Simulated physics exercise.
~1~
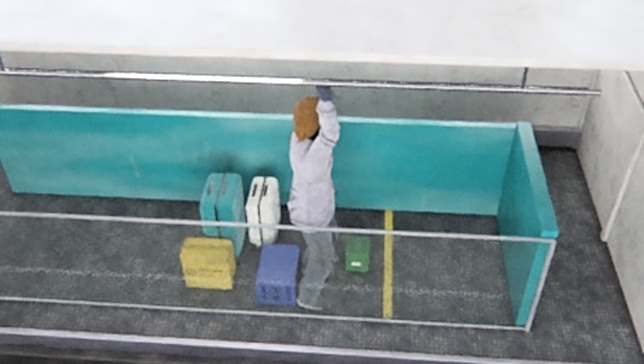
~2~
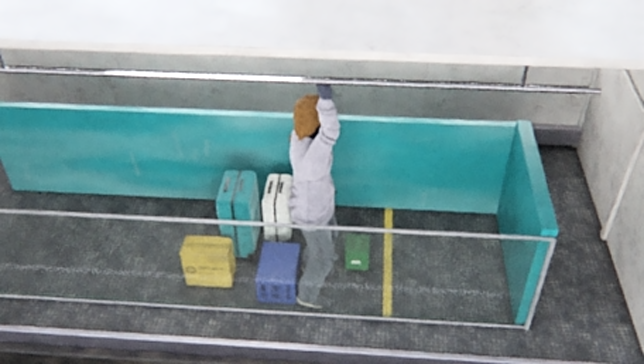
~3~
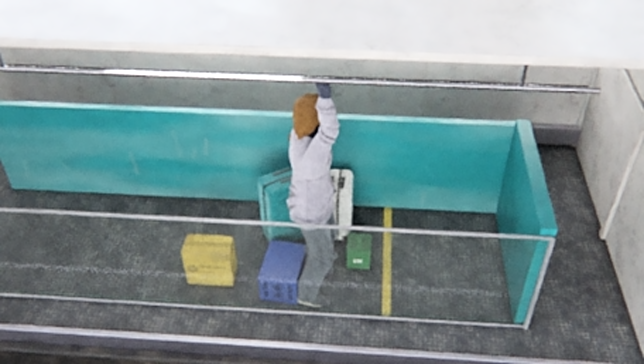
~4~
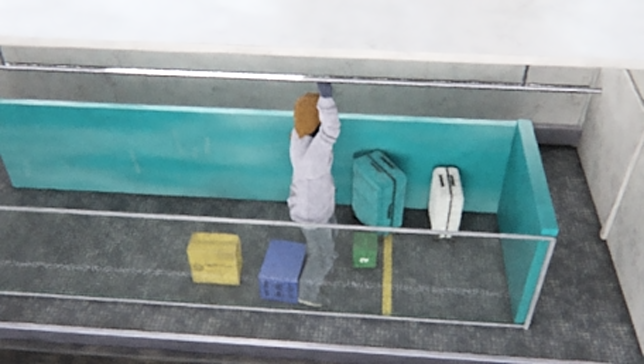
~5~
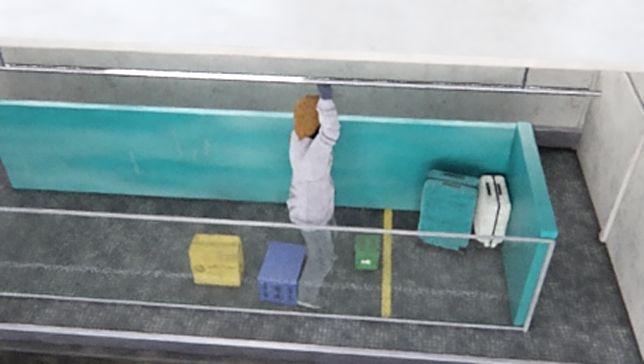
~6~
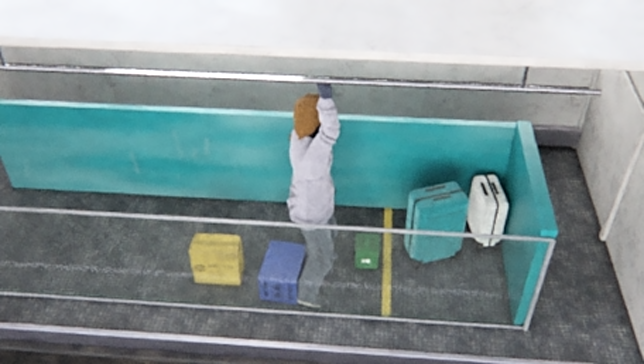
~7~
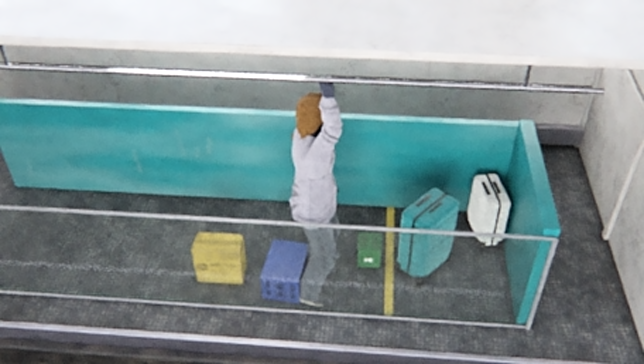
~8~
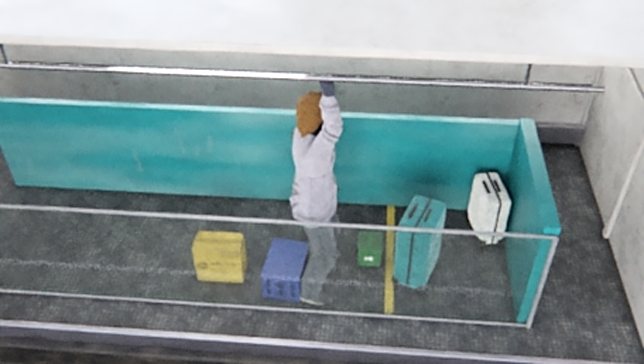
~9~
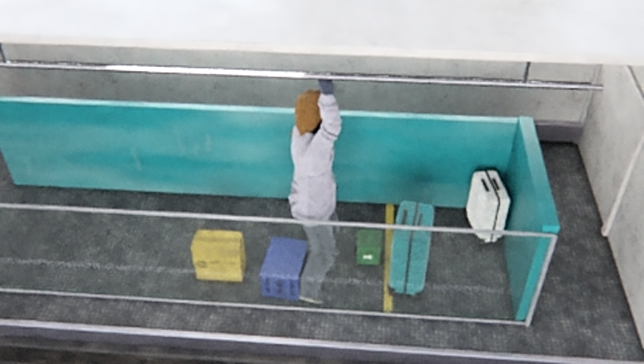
Two upright wheeled suitcases, a large teal one and a smaller white one, roll across the grey floor of a tram bay seen from above through a clear front panel. They begin left of a standing person in a pale top who holds an overhead rail, with a yellow carton, a blue crate and a green tub nearby. Both cases pass behind the person and cross the yellow line towards the teal wall at the right. The white case stays there, while the teal one turns and drifts back left and nearer, ending upright just beyond the line. The carton, crate and tub barely shift and remain left of it.
